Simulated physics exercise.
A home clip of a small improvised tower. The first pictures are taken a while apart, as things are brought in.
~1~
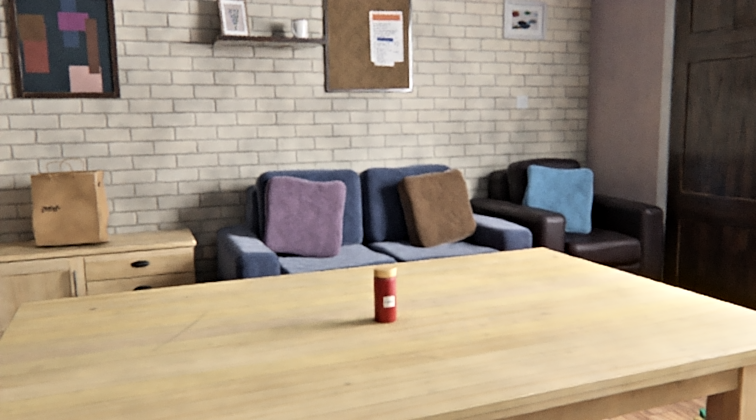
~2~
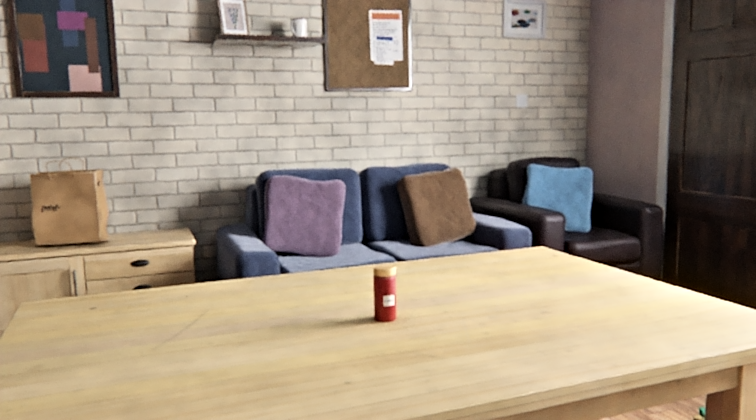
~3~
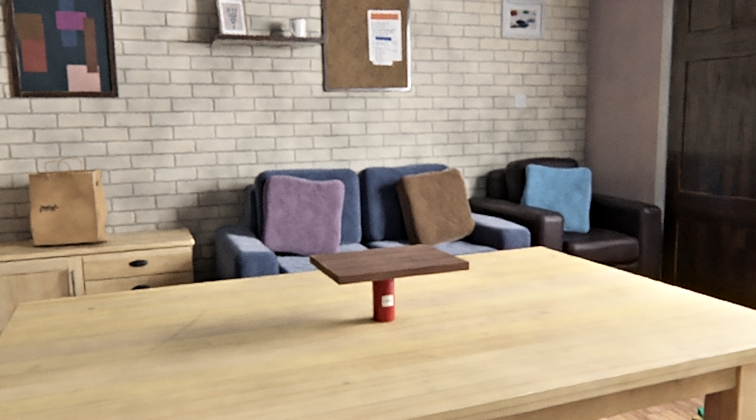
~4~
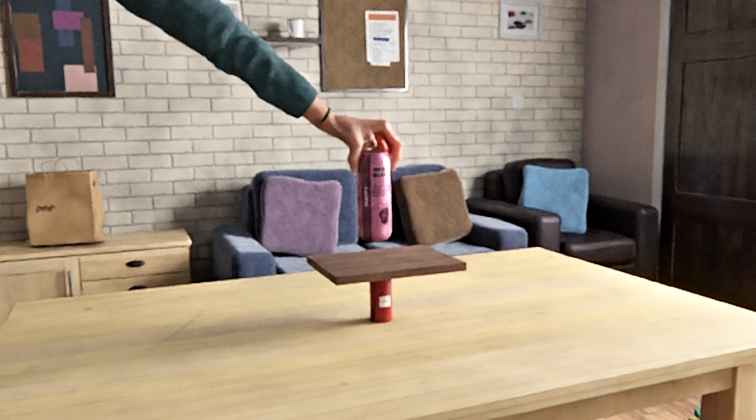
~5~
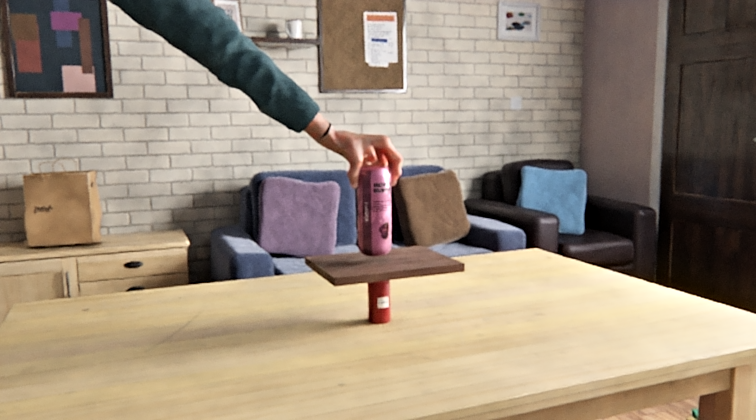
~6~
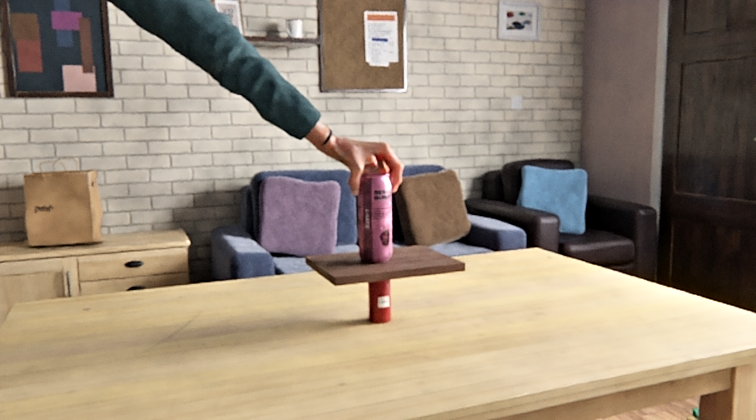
A hand lowers a pink can onto a dark board resting on a small red shaker.
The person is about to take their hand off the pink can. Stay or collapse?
Outcome: The stack stays up.
Then, 0.20 s after the last picture, nothing has stirred.
Then, 0.60 s after the last picture, pink can resting near (375, 219).
At rest, all 3 in place. Seen from the same camera at the end, pink can near (375, 219). The stack keeps its balance.
